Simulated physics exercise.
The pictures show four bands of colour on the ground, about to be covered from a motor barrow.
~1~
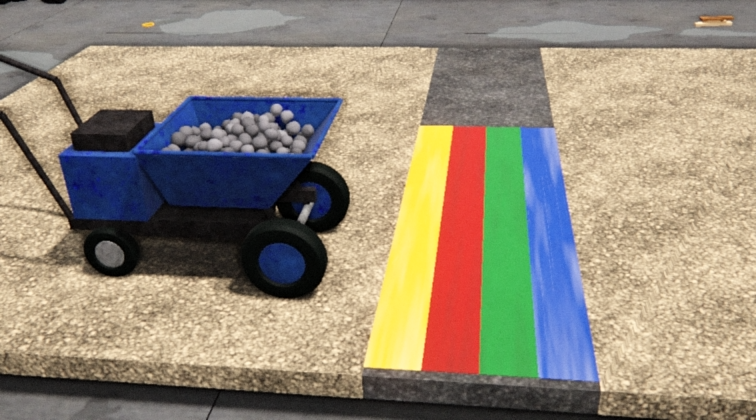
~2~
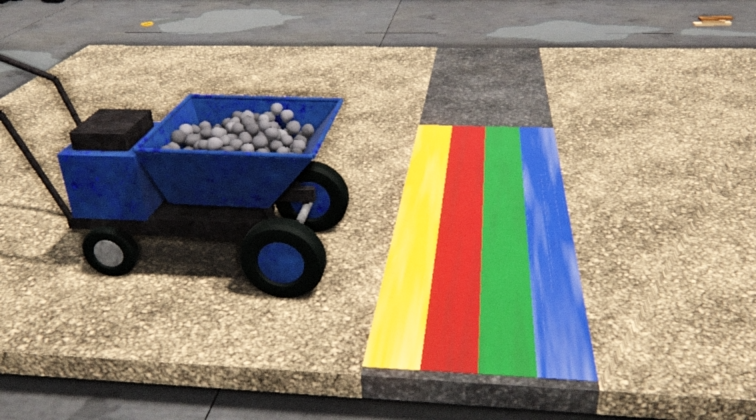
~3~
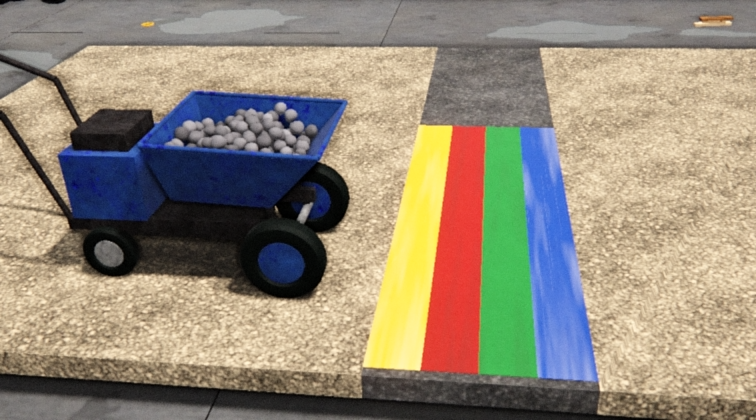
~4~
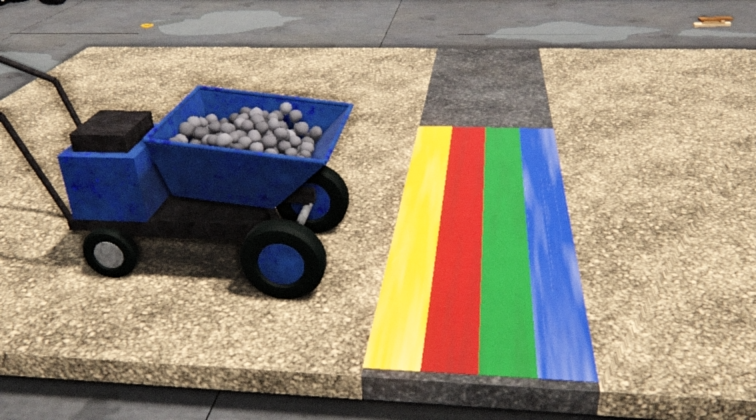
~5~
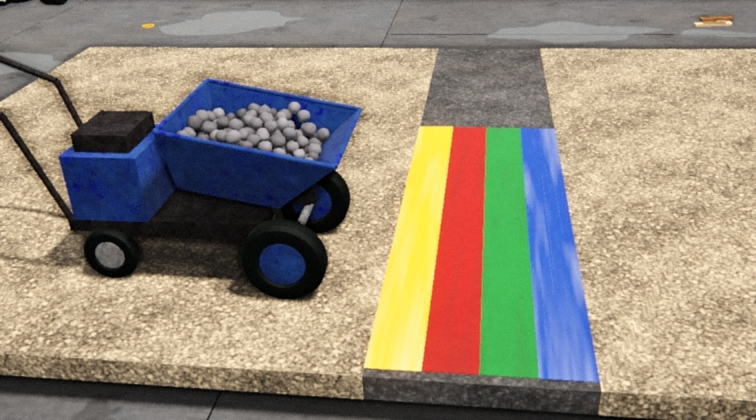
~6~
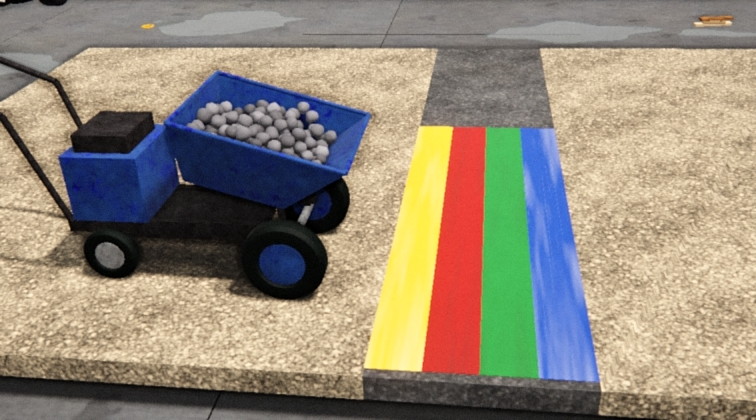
On a pebbly slab, a blue motor barrow's skip of grey cobbles slowly tilting toward yellow, red, green and blue strips.
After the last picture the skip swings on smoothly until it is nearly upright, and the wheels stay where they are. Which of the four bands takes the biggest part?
The heap favours the red strip.
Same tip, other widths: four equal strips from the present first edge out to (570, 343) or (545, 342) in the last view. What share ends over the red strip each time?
Roughly 30 per cent, and 30 per cent.
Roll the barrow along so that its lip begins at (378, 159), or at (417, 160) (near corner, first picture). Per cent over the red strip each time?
First some 10, then 0 per cent.
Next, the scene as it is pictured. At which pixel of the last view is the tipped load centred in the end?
Roughly at (473, 263).
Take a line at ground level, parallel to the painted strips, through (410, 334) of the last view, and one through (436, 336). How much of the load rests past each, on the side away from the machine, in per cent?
Roughly 80 per cent, and 60 per cent.
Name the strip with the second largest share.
In second place: The strip in green.
Soon after the last picture, skip tipped steeply; all in the skip.
A little later, skip tipped right over; about half in the skip; a small part over the yellow strip; about a quarter over the red strip; a small part over the green strip.
Later still, skip tipped right over; about a quarter in the skip; a small part over the yellow strip; about a third over the red strip; about a quarter over the green strip; a small part over the blue strip; a small part off the paint.
At rest, skip tipped right over; about a quarter in the skip; a small part over the yellow strip; about a third over the red strip; about a quarter over the green strip; a small part over the blue strip; a small part off the paint.
